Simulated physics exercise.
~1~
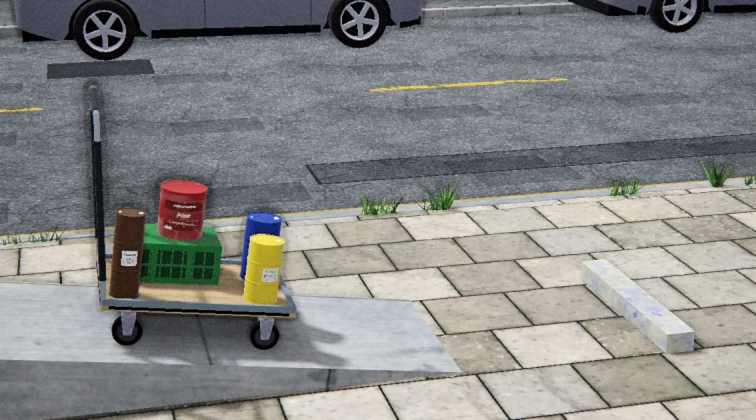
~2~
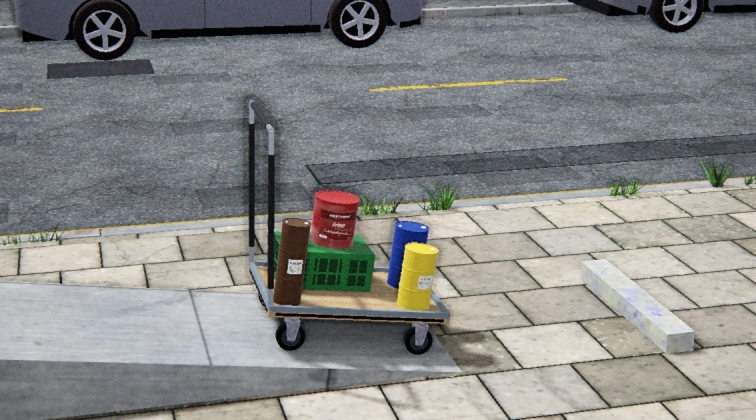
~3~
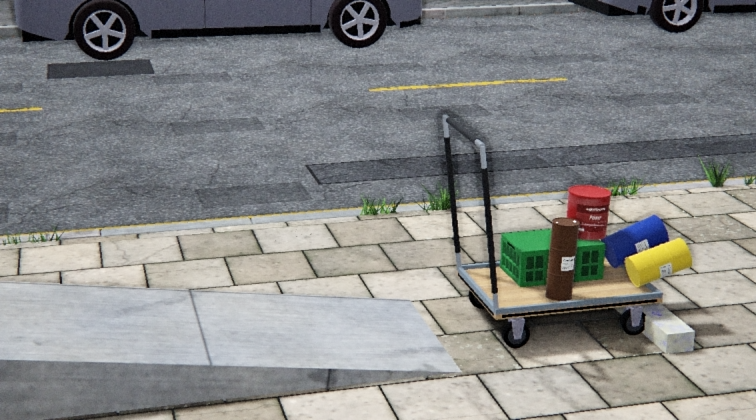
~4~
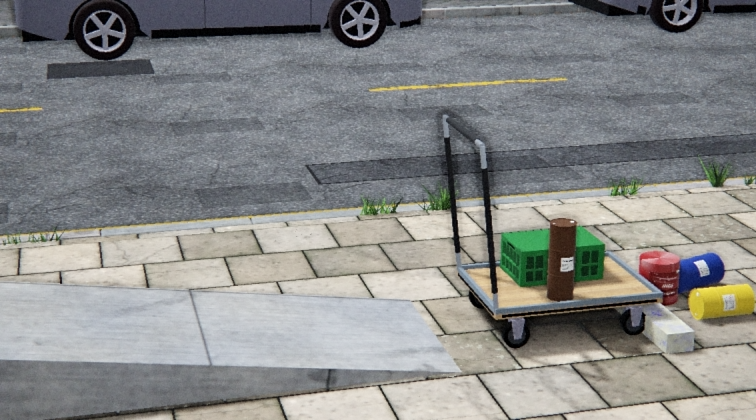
The clip shows a trolley carrying a green crate, a red pail and brown, blue and yellow canisters rolling right off a ramp to a pale kerb, where it stops; the yellow and blue canisters tip off, then the red pail, while the crate and brown canister stay aboard.
